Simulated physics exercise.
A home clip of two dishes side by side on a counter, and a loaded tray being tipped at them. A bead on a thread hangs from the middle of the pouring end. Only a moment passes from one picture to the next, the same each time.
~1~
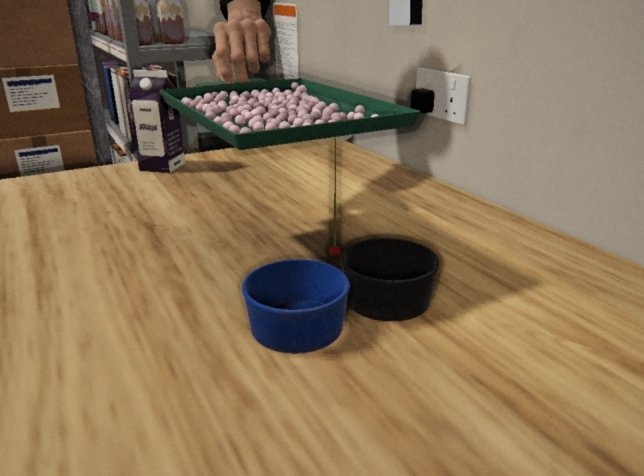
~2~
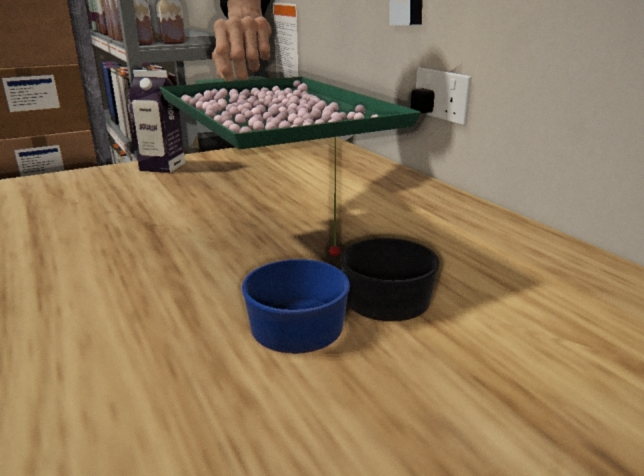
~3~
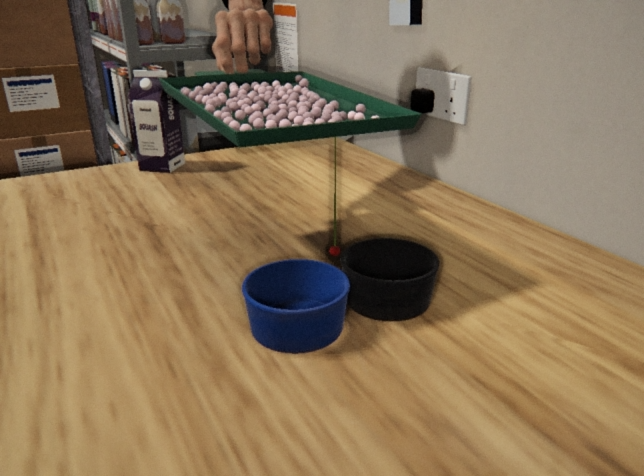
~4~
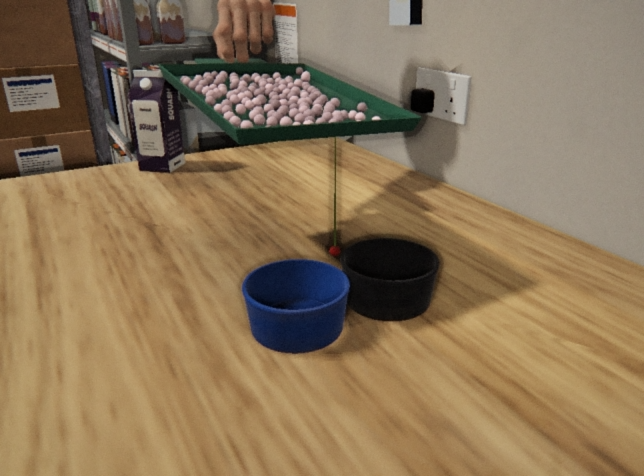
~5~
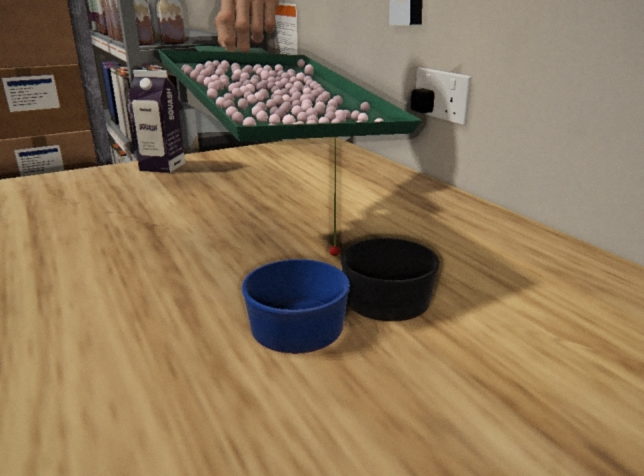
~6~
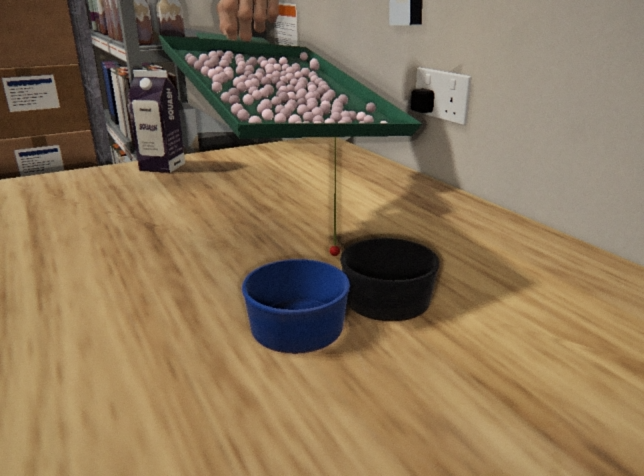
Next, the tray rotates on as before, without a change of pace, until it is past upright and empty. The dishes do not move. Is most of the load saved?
The two hold the larger part of the load.
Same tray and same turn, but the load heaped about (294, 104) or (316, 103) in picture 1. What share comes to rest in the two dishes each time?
About 70 and 60 per cent.
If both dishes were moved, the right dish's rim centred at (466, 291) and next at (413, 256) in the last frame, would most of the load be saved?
One: Under half. Two: Above a half.
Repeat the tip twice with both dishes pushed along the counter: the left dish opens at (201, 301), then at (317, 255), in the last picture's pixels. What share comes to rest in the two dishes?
Roughly 0 per cent, and 30 per cent.
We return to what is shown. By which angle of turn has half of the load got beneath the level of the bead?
Roughly 70°.
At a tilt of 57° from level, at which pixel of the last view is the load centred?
Roughly at (386, 131).
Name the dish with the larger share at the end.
The winner is the right one.
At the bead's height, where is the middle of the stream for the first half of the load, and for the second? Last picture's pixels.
Around (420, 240) and then (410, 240).
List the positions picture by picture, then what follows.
Corners of the pouring end (239, 133) and (414, 111), level; middle of the load (273, 108), sugar pearls; left dish (321, 326); right dish (417, 295); bead on its thread (335, 251), in the first picture.
Corners of the pouring end (239, 132) and (414, 111), level; middle of the load (273, 106), in the second picture.
Corners of the pouring end (239, 130) and (415, 113), tipped barely, lowest at the right corner; middle of the load (273, 102), in the third picture.
Corners of the pouring end (240, 127) and (415, 116), tipped a little, lowest at the right corner; middle of the load (274, 96), in the fourth picture.
Corners of the pouring end (241, 124) and (415, 119), tipped a little, lowest at the right corner; middle of the load (276, 91), in the fifth picture.
Corners of the pouring end (242, 122) and (416, 122), tipped a little, lowest at the right corner; middle of the load (281, 86), almost all on the move; left dish (321, 326); right dish (417, 295), in the sixth picture.
Just after the last frame, tray tipped steeply; roughly two thirds on the tray; about a tenth in the right dish; about a tenth outside both; roughly a quarter in the air.
A moment on, tray tipped right over; roughly two thirds in the right dish; roughly a third outside both; just a few in the air.
Further on, tray tipped past a quarter turn; roughly two thirds in the right dish; roughly a third outside both.
When it is over, tray tipped past a quarter turn; not one in the left dish; roughly two thirds in the right dish; roughly a third outside both.
